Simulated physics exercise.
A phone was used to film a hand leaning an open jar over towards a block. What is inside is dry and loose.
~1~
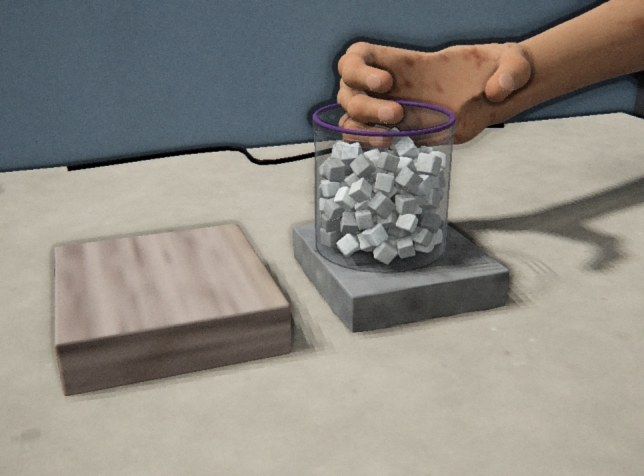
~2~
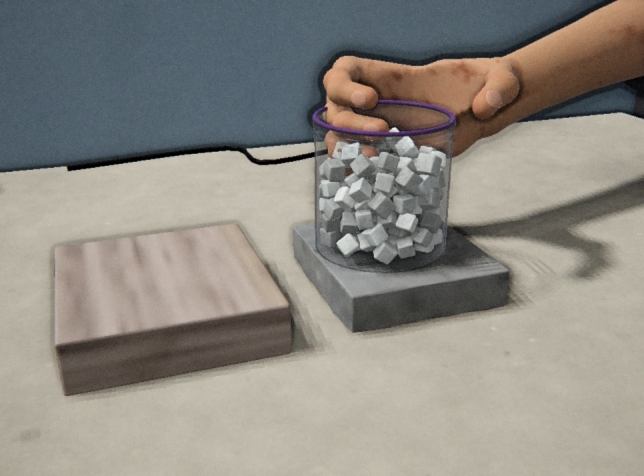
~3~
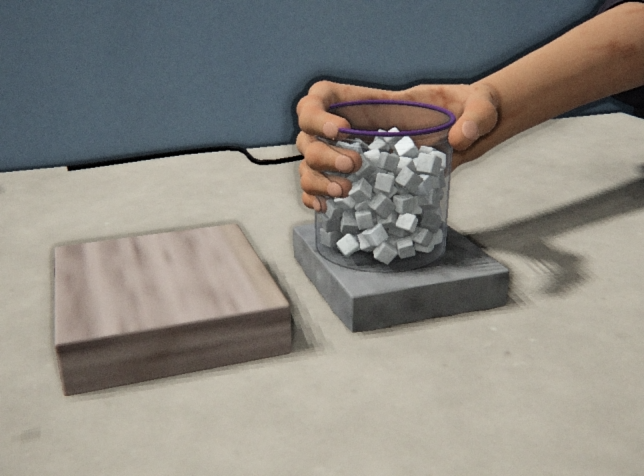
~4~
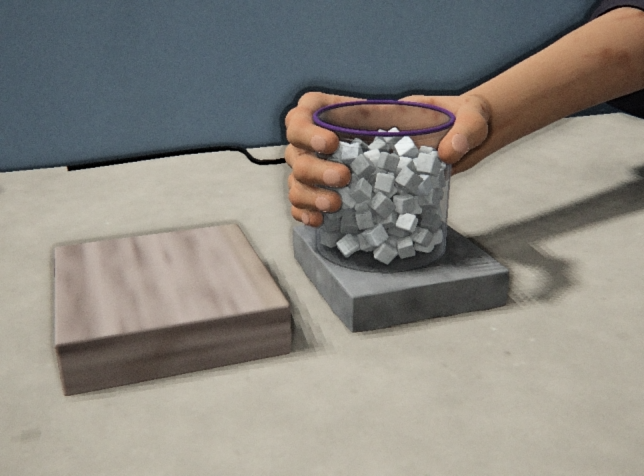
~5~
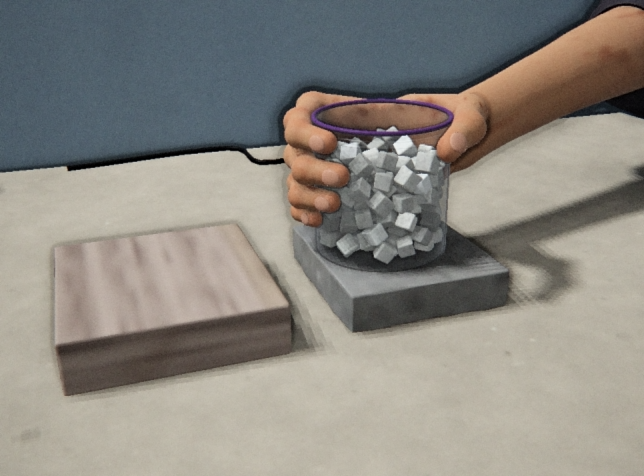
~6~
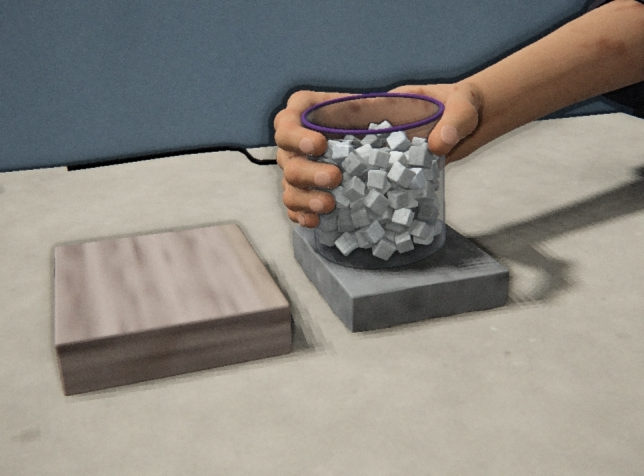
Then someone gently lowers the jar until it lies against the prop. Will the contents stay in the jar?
No.
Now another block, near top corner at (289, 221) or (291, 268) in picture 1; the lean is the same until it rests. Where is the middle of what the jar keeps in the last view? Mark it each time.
Around (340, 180) in the first case, around (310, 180) in the second.
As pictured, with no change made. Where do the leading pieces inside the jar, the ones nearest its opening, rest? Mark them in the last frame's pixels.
Roughly at (207, 241) in the last view, I'd say.
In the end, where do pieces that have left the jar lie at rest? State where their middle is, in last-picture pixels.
I'd point to around (128, 269) for that.
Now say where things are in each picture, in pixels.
In the first frame, jar (382, 182), three quarters full of sugar cubes; block (165, 297), its top about level with the jar's foot.
In the second frame, jar (382, 182), upright; rim (320, 123); top of the contents (373, 161).
In the third frame, jar (382, 182), upright; rim (320, 123); block (165, 297).
In the fourth frame, jar (382, 182), upright; rim (320, 123); top of the contents (373, 161).
In the fifth frame, jar (381, 182), upright; rim (318, 123); block (165, 297).
In the sixth frame, jar (376, 178), leaning 5°; rim (308, 124); block (165, 297), its top about level with the jar's foot.
Then, 0.56 s later than the last frame, the jar leans 33°; everything is still inside.
Then, 1.16 s later than the last frame, the jar leans 63°; everything is still inside.
Then, 1.87 s later than the last frame, the jar rests on the block at 83°; a small part of the sugar cubes out of it.
When it is over, the jar rests on the block at 83°; a small part of the sugar cubes out of it.
